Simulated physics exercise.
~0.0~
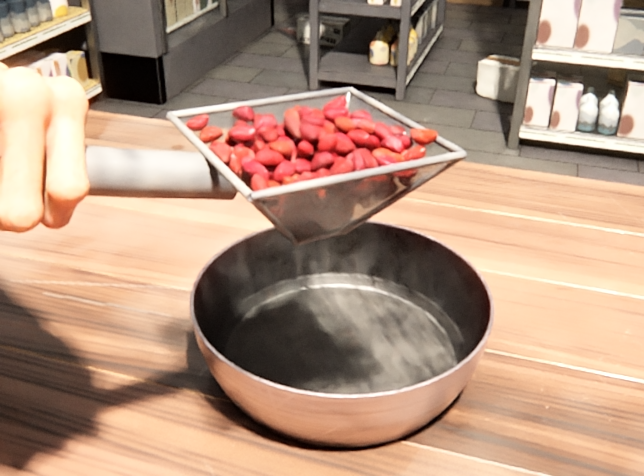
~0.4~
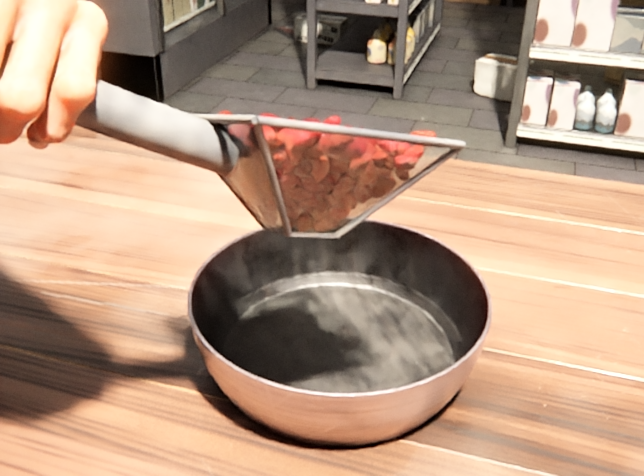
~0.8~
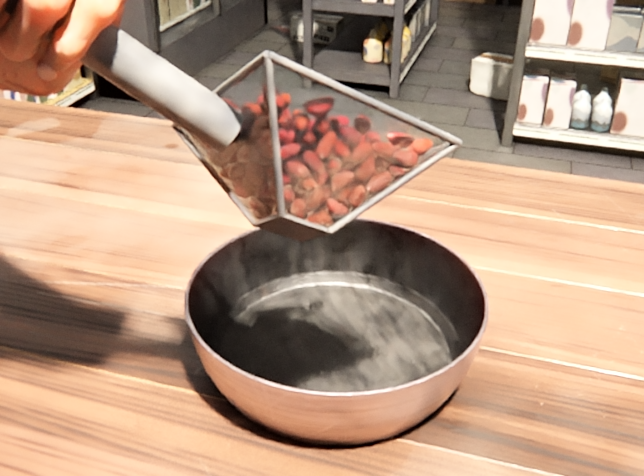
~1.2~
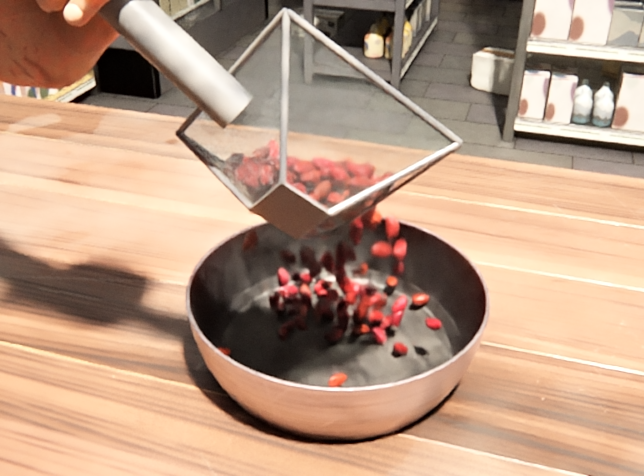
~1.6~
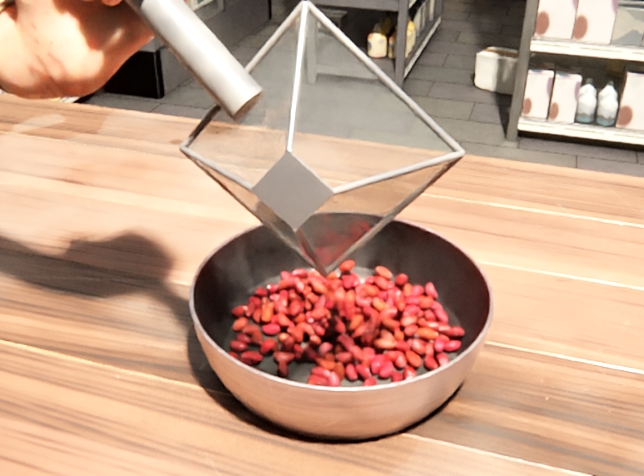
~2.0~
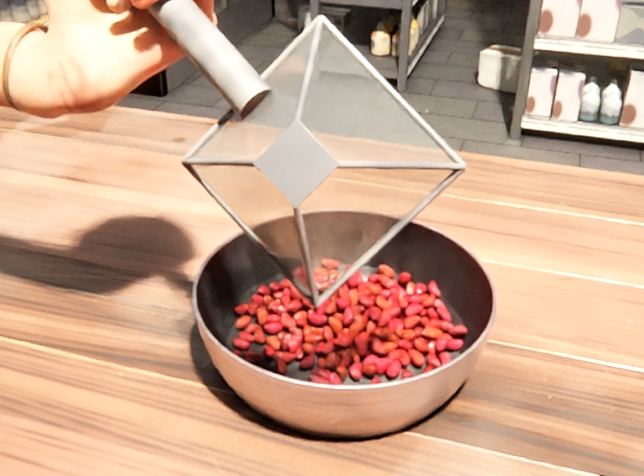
On a wooden counter in a shop, a hand tipped a clear-sided scoop of red kidney beans over a dark, steaming pan until they tumbled in, then kept turning the emptied scoop above the beans spread across the bottom.
